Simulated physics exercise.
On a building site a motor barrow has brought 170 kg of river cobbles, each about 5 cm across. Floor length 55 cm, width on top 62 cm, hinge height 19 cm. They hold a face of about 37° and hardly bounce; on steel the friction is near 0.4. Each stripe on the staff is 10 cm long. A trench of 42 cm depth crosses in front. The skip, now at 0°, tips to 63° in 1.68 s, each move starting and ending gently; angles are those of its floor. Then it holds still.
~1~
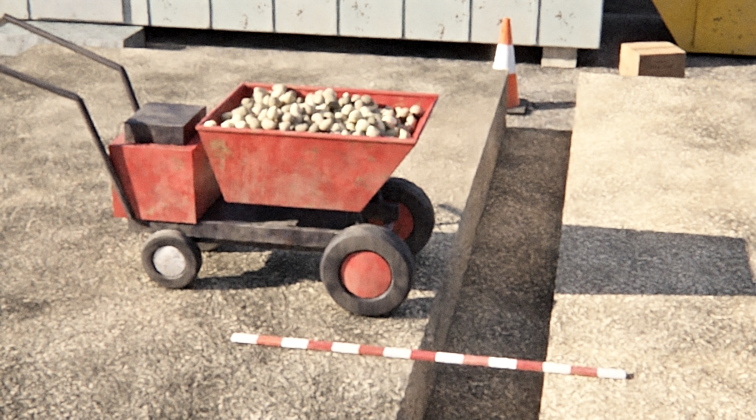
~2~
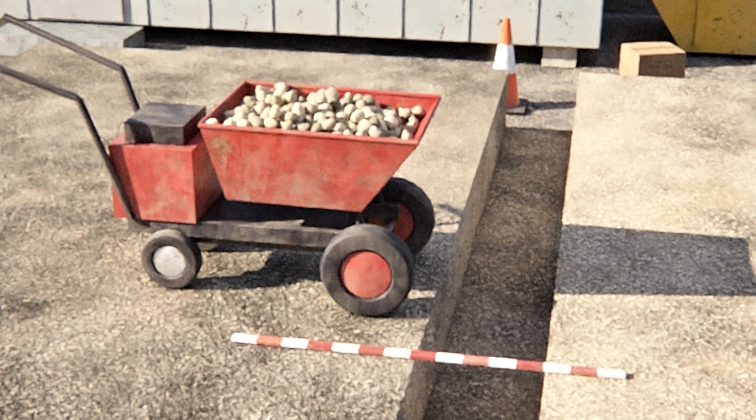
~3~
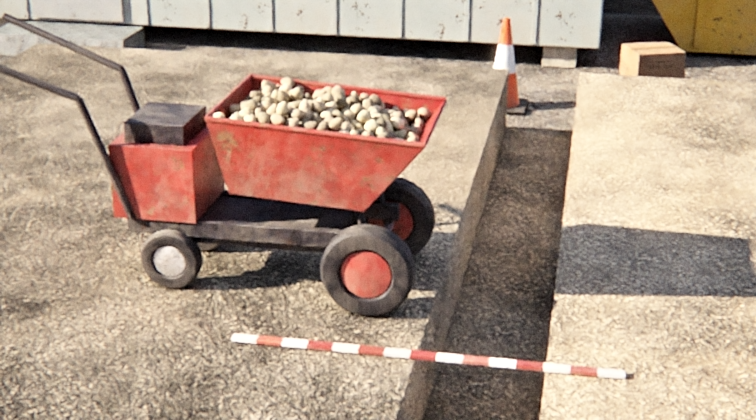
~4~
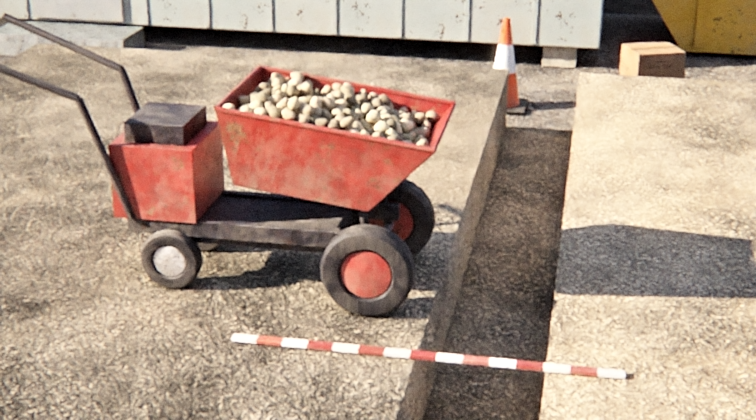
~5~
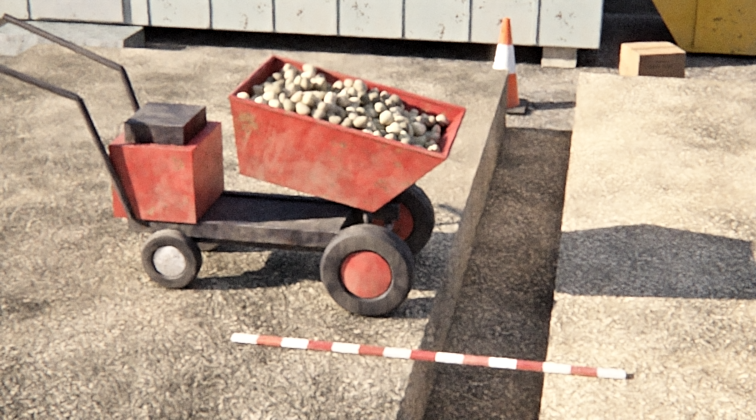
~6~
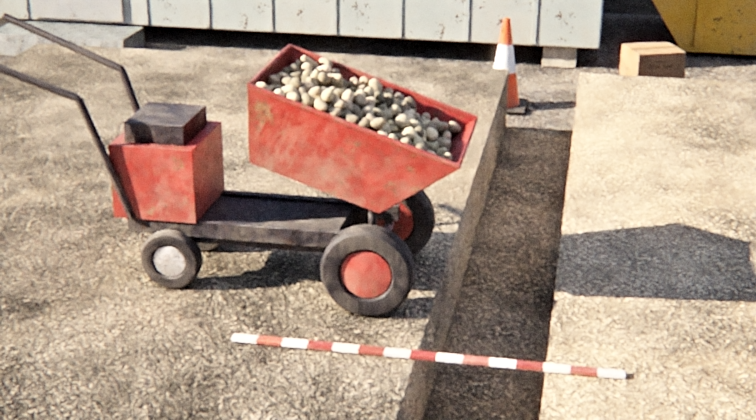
On a building site, a red motor barrow's skip full of cobbles tilts gradually to the right.
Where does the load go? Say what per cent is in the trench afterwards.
Some 43 per cent of it.
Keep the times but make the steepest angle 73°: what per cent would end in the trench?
In that case some 50 per cent.
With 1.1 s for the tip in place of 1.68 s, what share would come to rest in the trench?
It would be near 40 per cent.
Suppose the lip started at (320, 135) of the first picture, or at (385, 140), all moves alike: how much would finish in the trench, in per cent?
Near 80 per cent from the first place, 65 from the second.
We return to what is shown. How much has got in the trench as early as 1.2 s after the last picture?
About 10 per cent by then.
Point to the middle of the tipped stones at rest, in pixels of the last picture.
Near (544, 353).
Then, 0.7 s after the last picture the floor is at 53°, 100 % in the skip; the foremost stones are at (520, 217).
Then, 1.2 s after the last picture the floor is at 63°, 70 % in the skip, 10 % in the trench, 21 % past the trench; the foremost stones are at (652, 311).
Then, 1.5 s after the last picture the floor is at 63°, 50 % in the skip, 15 % in the trench, 35 % past the trench; the foremost stones are at (731, 310).
Then, 3.5 s after the last picture the floor is at 63°, 21 % in the skip, 43 % in the trench, 37 % past the trench; the foremost stones are past the picture's edge.
